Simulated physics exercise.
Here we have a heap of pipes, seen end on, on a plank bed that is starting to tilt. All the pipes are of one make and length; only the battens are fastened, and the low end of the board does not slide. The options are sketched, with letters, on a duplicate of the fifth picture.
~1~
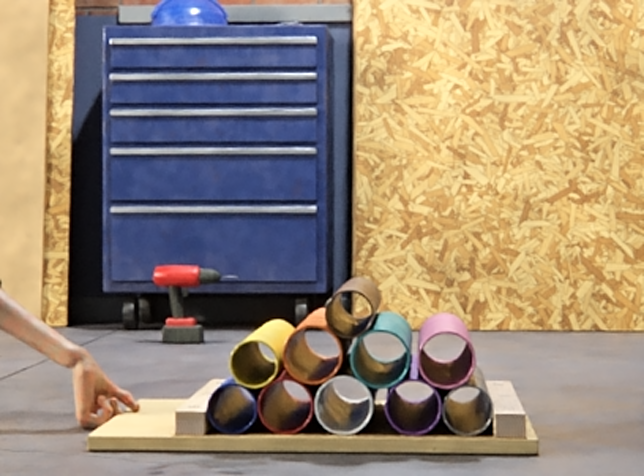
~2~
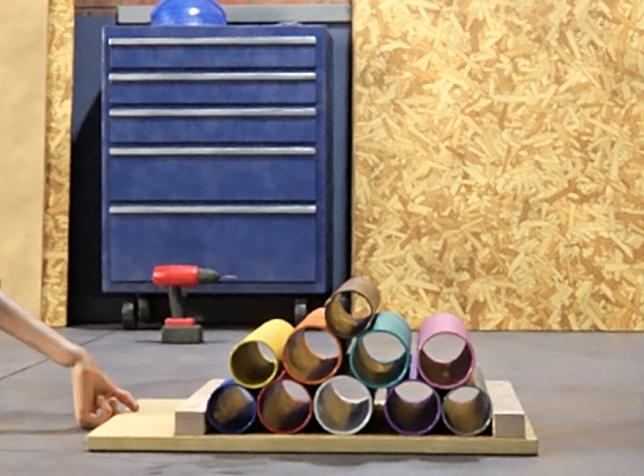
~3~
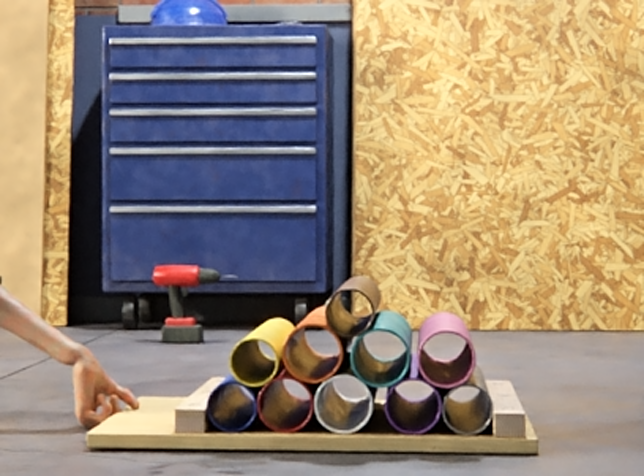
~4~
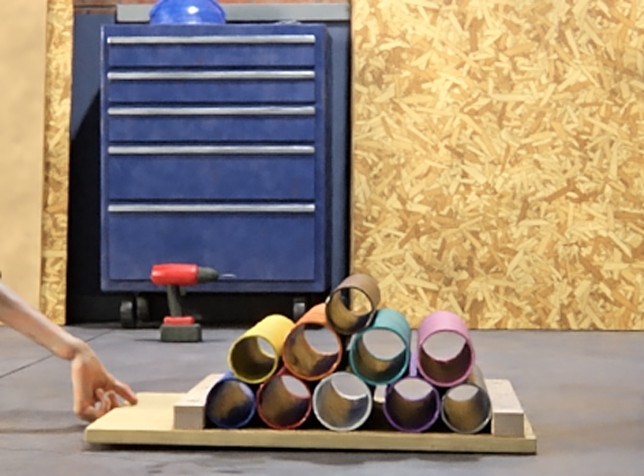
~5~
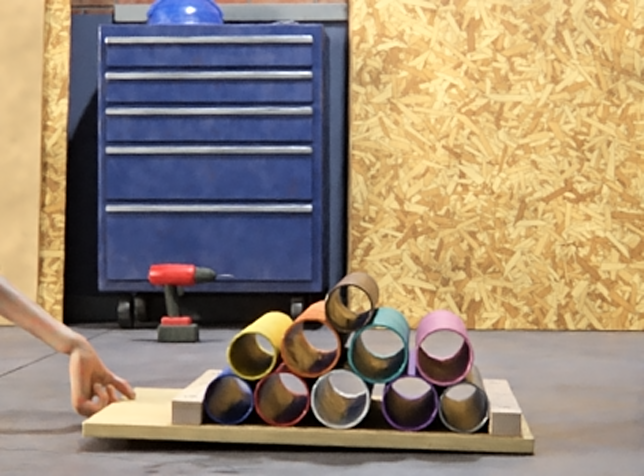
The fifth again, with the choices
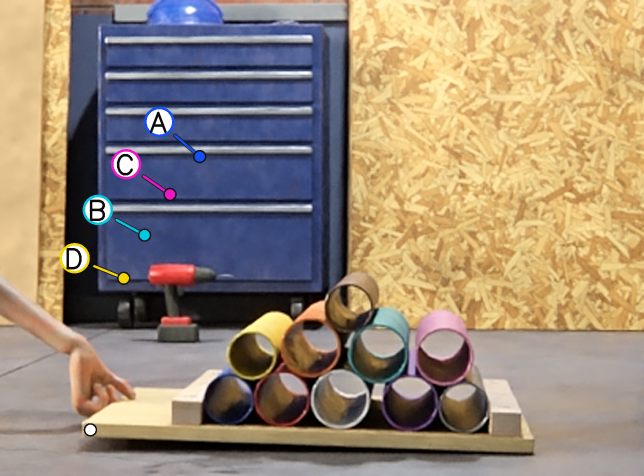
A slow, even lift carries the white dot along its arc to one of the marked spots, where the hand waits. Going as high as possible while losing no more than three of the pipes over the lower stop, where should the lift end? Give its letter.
It can be raised to B.
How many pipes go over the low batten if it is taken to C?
The count is four.
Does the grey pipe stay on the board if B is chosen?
Yes.
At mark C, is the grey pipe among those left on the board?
Yes.
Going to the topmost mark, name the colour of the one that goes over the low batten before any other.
First is the pink one.
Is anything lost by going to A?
Yes, at A.
On the marked copy, A at (200, 157); B at (144, 235); C at (170, 195); D at (124, 278); the white dot at (91, 430).
Taking B. A third of the way, board at 17°.
Two thirds of the way, board at 28°.
When it is over, board at 28°, three over the low batten (turquoise, pink, brown).
As for the rest, A five over the low batten; C four over the low batten (turquoise, pink, orange, brown); D none over the low batten.
